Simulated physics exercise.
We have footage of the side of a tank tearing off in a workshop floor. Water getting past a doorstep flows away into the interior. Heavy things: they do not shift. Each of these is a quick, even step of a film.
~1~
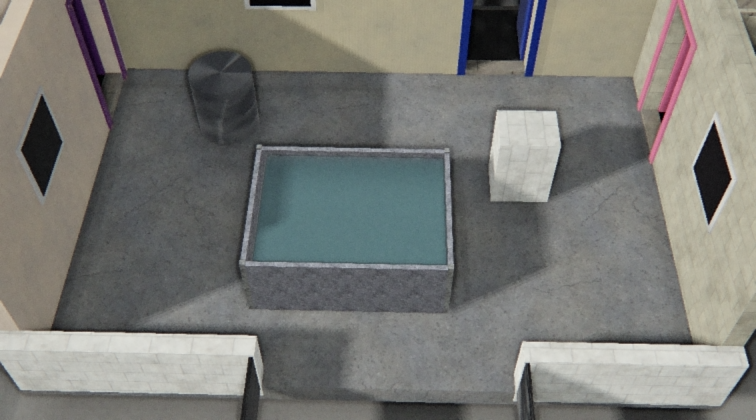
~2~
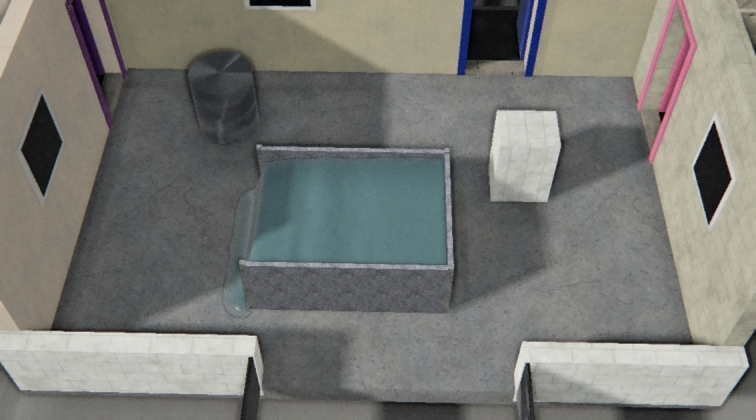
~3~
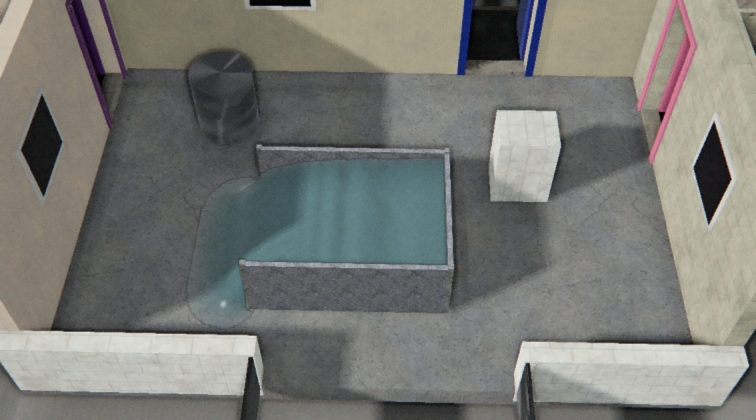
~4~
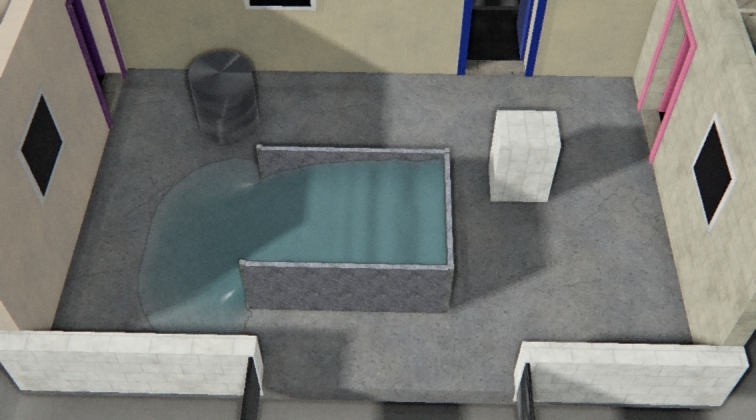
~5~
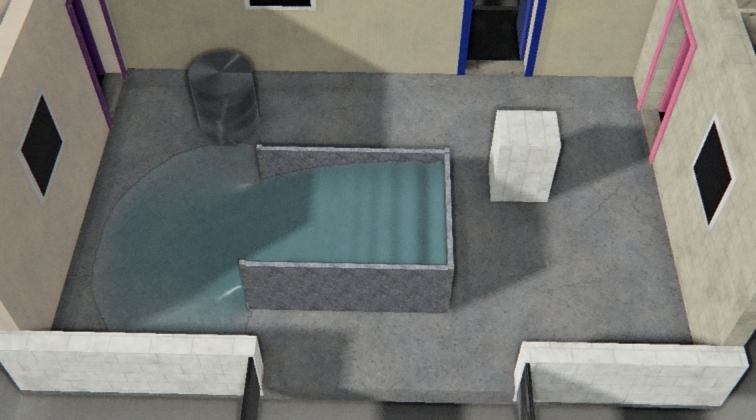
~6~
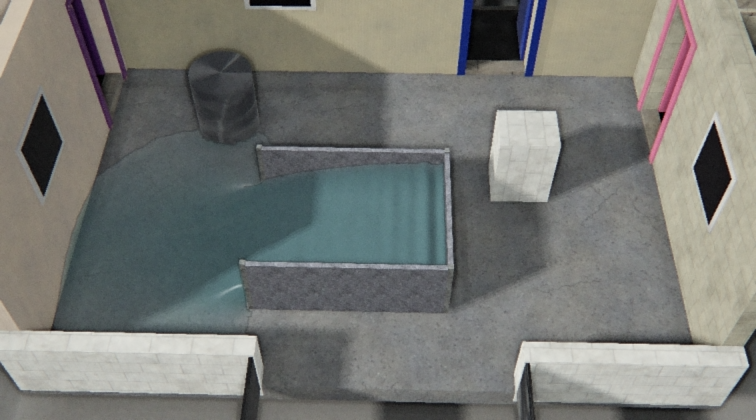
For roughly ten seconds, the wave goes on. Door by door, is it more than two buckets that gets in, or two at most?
Blue door - two at most; pink door - more than two; purple door - more than two.
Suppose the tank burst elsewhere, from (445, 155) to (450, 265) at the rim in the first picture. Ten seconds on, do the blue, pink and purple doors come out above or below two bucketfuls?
In order, blue door overshoots the limit, pink door overshoots the limit, purple door remains short of it.
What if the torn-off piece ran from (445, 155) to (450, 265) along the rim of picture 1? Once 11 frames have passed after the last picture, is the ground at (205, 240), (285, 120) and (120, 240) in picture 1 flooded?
Bone-dry, bone-dry, bone-dry.
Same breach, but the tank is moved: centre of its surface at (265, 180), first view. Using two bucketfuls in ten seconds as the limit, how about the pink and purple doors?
Checking both, the pink door goes past the limit while the purple door goes past the limit.
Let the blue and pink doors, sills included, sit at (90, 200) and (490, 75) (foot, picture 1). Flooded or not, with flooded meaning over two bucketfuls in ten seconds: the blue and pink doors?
Well, the blue door tops the limit, and the pink door comes up short too.
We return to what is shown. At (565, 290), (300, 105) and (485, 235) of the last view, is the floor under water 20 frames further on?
First spot spared, second spot submerged, third spot spared.
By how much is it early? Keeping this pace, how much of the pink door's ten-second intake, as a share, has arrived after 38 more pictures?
Share at that point: Close to 20 in a hundred.
A moment on, water covers 25 % of the floor; the blue door not reached, the pink door not reached, the purple door wet at the sill, nothing in.
Next, water covers 30 % of the floor; the blue door not reached, the pink door not reached, the purple door under two buckets in.
Then, water covers 55 % of the floor; the blue door not reached, the pink door not reached, the purple door over two buckets in.
Later, water covers 95 % of the floor; the blue door wet at the sill, nothing in, the pink door over two buckets in, the purple door far over two buckets in.
In the end, water covers 100 % of the floor; the blue door wet at the sill, nothing in, the pink door far over two buckets in, the purple door far over two buckets in.
